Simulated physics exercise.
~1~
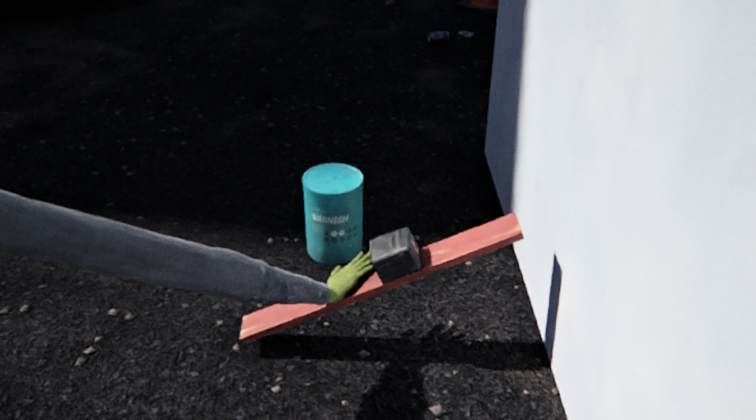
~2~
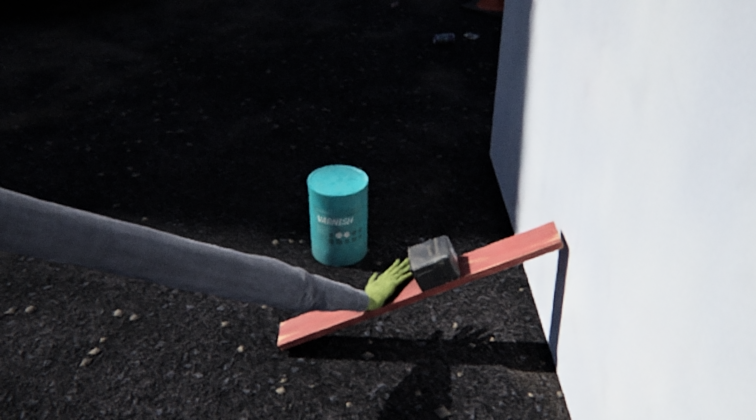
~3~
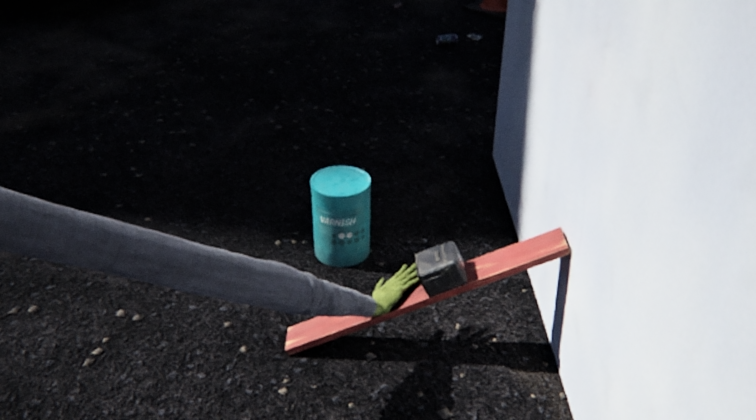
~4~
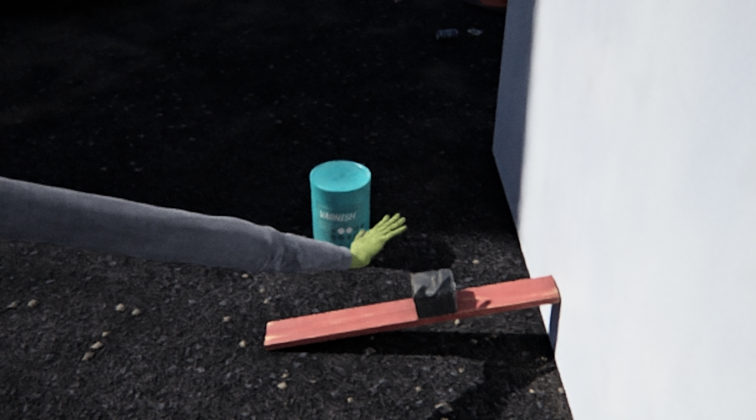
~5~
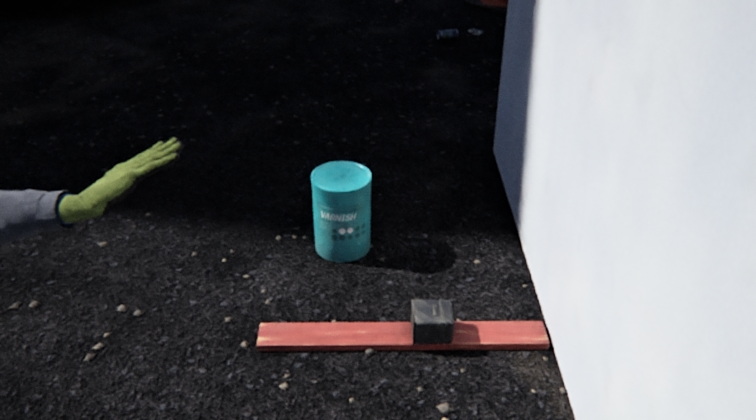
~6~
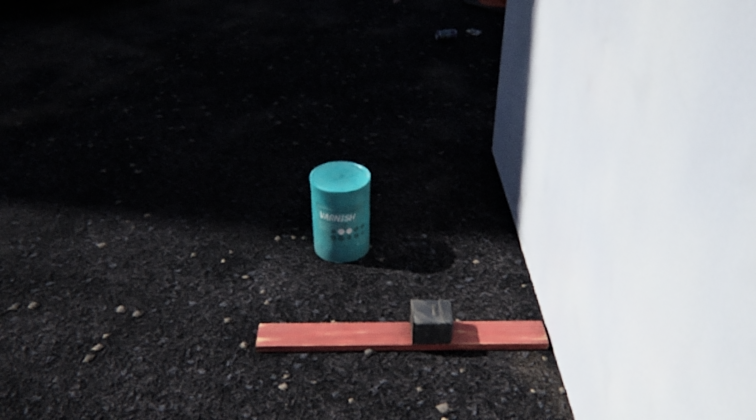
Beside a white wall, a gloved hand releases a leaning red plank, which slides down flat.
